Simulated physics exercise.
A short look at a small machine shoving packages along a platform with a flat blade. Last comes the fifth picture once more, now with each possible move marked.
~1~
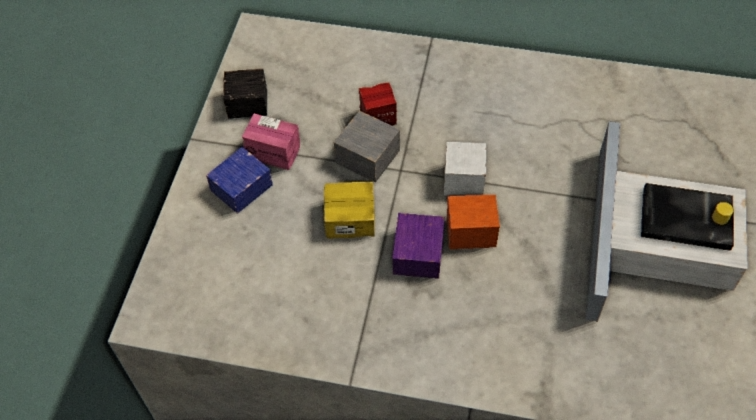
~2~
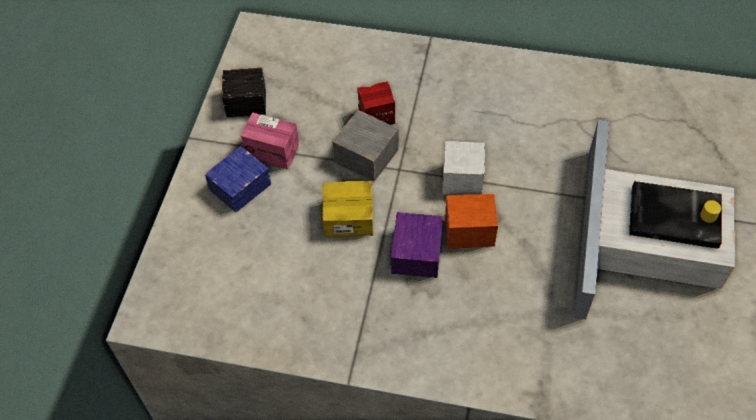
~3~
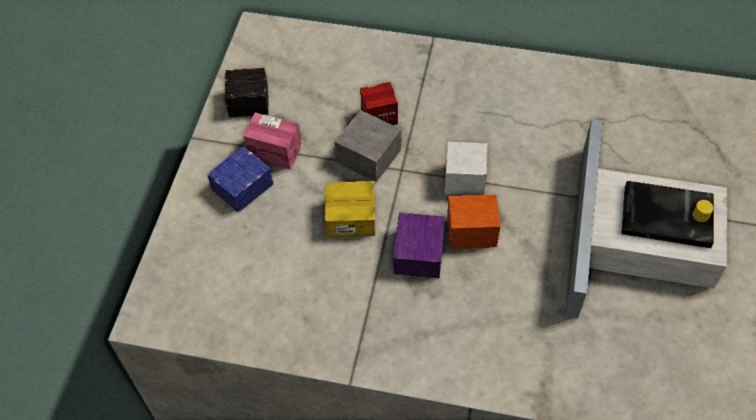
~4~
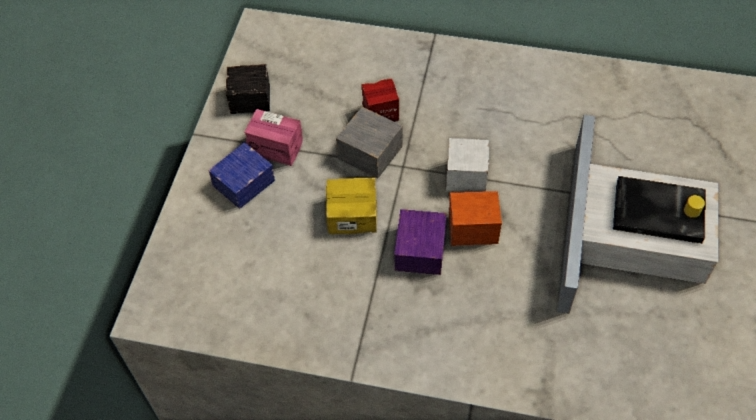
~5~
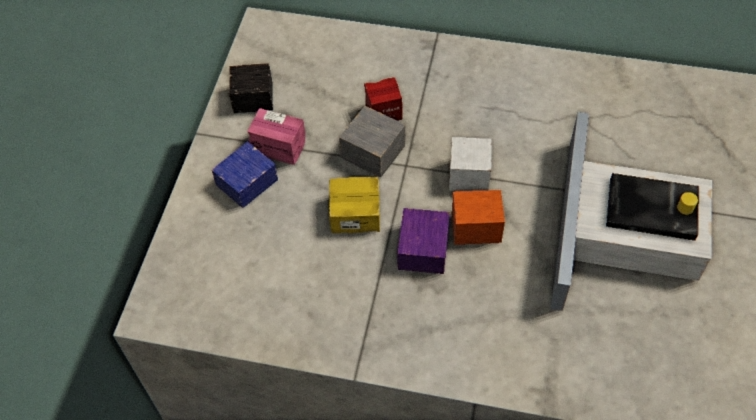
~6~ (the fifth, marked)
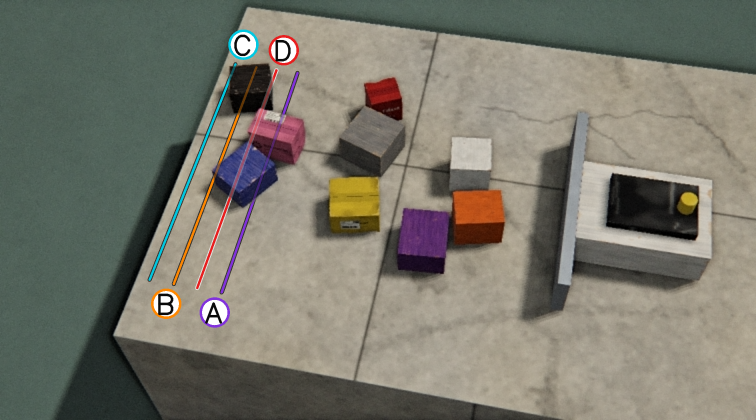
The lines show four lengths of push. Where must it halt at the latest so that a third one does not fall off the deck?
A.
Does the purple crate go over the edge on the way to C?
Yes.
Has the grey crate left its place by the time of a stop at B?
Yes.
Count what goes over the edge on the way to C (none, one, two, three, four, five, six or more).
Six or more.
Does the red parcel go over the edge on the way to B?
No.
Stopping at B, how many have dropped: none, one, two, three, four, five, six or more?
By then, four.
On the marked copy, A at (263, 174); B at (218, 167); C at (196, 163); D at (240, 170).
Taking A. A third of the way, robot (529, 186); purple crate (398, 242); orange crate (426, 204).
Two thirds of the way, robot (415, 168); blue crate (231, 170); pink parcel (245, 133).
When it is over, robot (327, 155); pink parcel over the edge; blue crate over the edge; two fallen.
As for the rest, B drops four; C drops eight; D drops four.
